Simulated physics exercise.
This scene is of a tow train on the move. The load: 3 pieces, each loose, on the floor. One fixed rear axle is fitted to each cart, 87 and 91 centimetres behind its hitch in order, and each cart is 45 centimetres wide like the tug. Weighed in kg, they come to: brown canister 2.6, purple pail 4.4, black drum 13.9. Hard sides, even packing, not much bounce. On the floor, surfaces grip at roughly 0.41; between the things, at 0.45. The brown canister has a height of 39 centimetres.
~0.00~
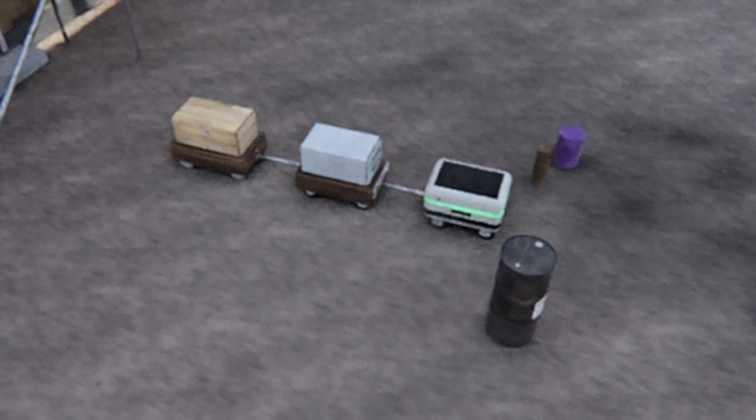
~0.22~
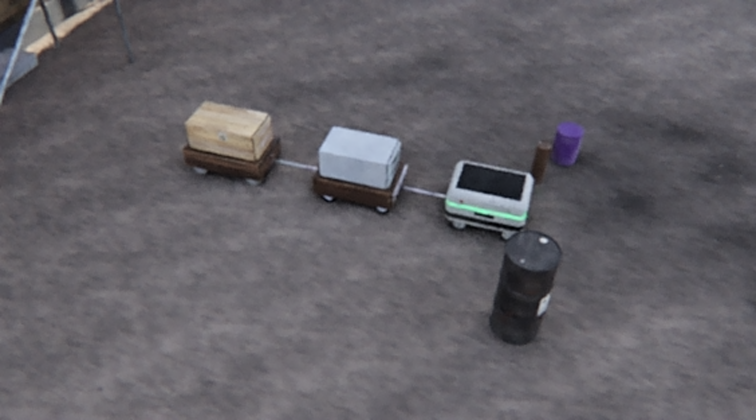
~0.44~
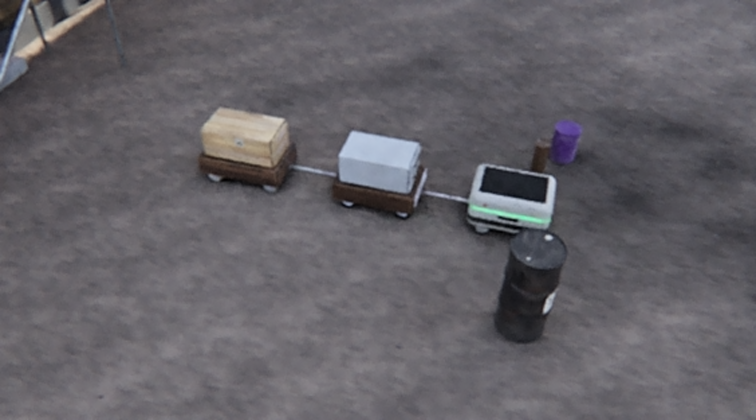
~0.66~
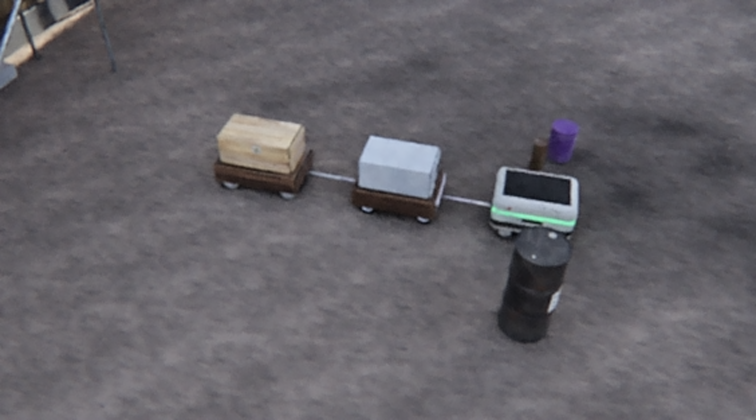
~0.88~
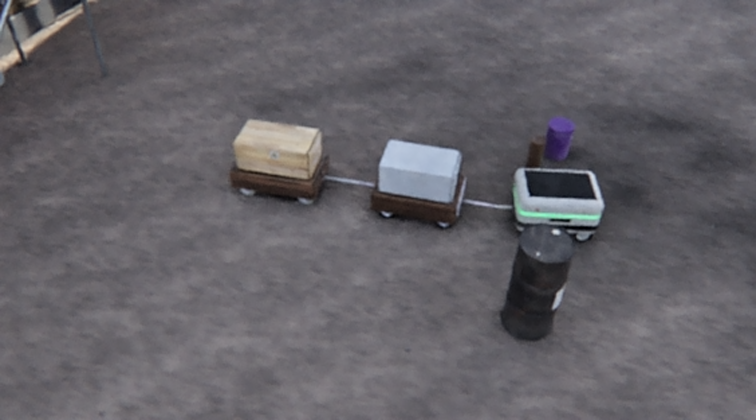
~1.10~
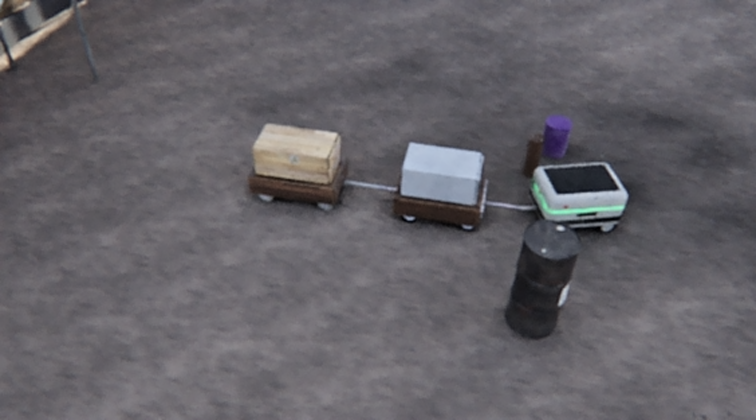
We see a white tug with a green stripe tow two carts, one with a grey block and one with a wooden crate, rightward across dark ground, passing between a black drum and a brown canister beside a purple pail.
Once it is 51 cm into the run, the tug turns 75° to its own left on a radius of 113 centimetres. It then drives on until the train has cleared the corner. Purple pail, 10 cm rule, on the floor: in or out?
It is still by its start.
After 1.90 s, tug has run 152 cm.
After 3.20 s, tug has run 256 cm.
After 4.20 s, tug has run 336 cm; brown canister slid 10 cm.
After 5.40 s, tug has run 432 cm; purple pail slid 3 cm near (554, 135); brown canister slid 14 cm.
At rest (6.7 s), not toppled but over 10 cm from the start, brown canister; the other 2 in place, give or take 10 cm. Seen from the same camera at the end, purple pail near (554, 136).
